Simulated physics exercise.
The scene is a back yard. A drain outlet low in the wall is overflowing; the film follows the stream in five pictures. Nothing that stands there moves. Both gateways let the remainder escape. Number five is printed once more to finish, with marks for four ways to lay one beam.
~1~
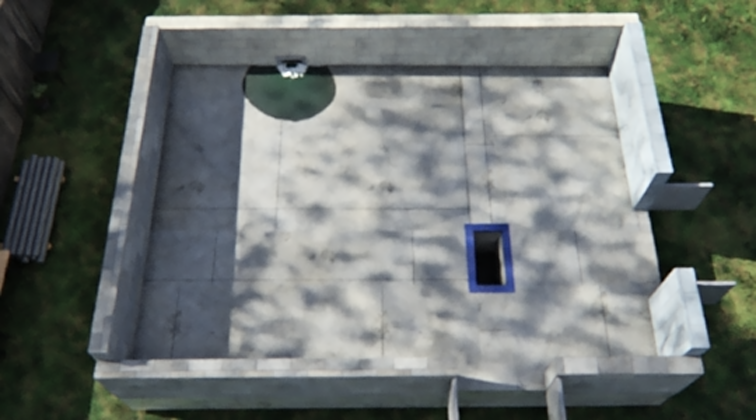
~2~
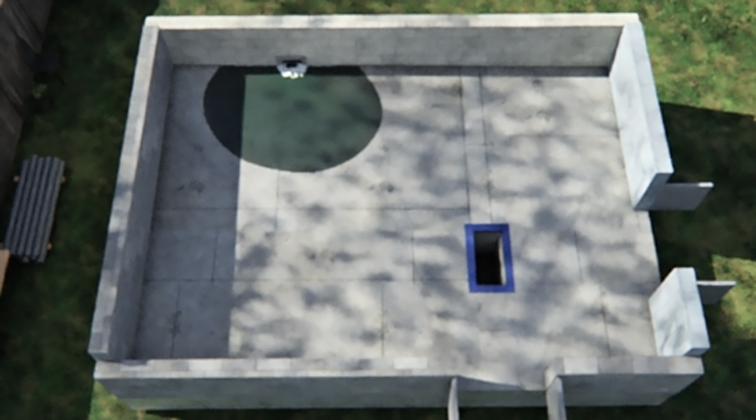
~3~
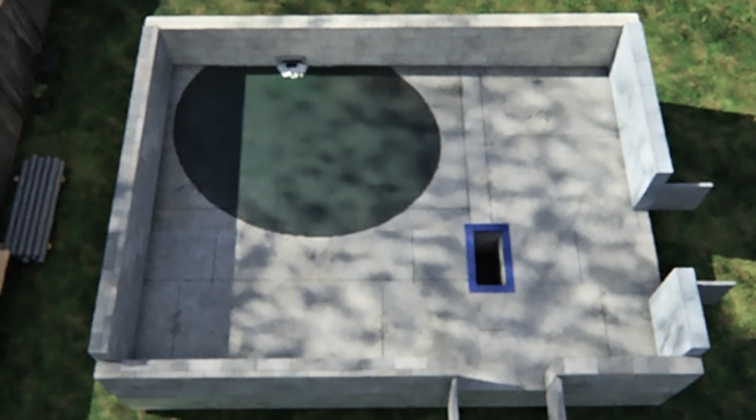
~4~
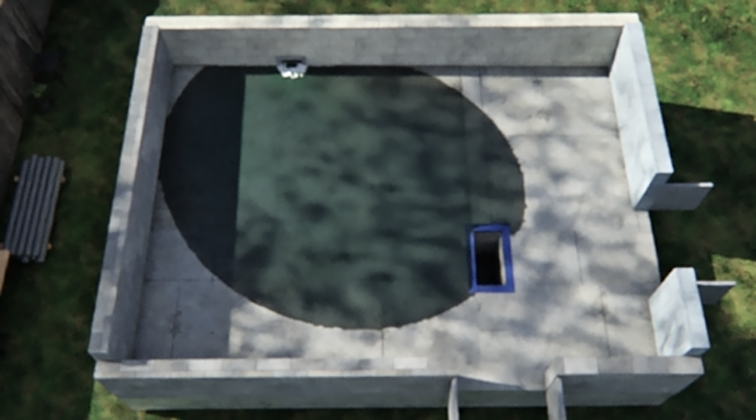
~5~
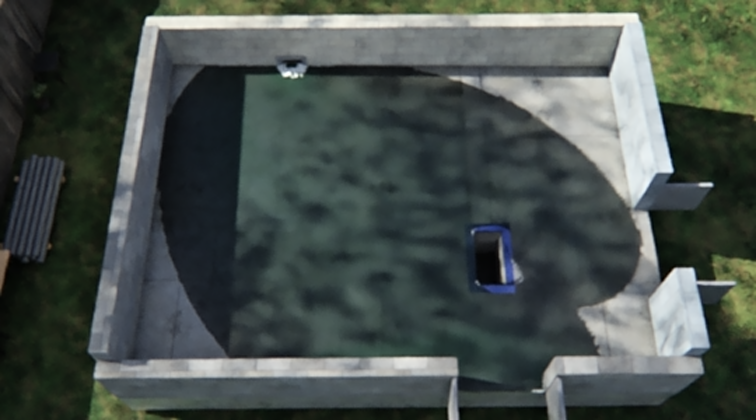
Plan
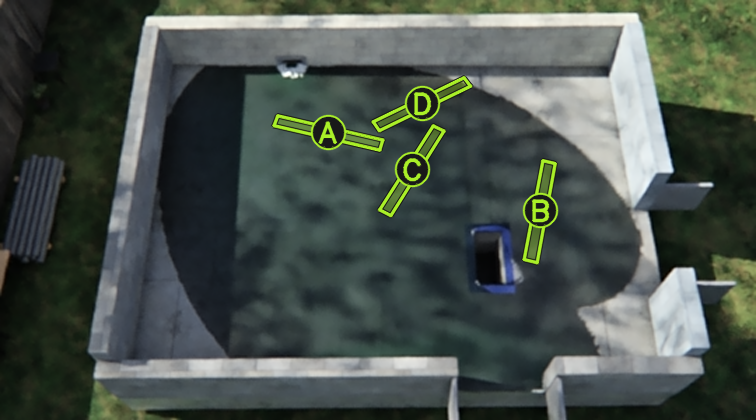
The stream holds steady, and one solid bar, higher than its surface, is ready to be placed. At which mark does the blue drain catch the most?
B is best.
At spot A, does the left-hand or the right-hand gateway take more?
The right gate.
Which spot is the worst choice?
The answer is C.
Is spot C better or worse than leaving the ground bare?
Worse.
In lime, A from (275, 120) to (381, 145); B from (530, 261) to (549, 162); C from (385, 212) to (438, 128); D from (376, 126) to (467, 82).
With A, about 14 % of the stream goes into the blue drain, about 86 % out by the gates.
With B, about 32 % of the stream goes into the blue drain, about 68 % out by the gates.
With C, about 8 % of the stream goes into the blue drain, about 92 % out by the gates.
With D, about 21 % of the stream goes into the blue drain, about 79 % out by the gates.
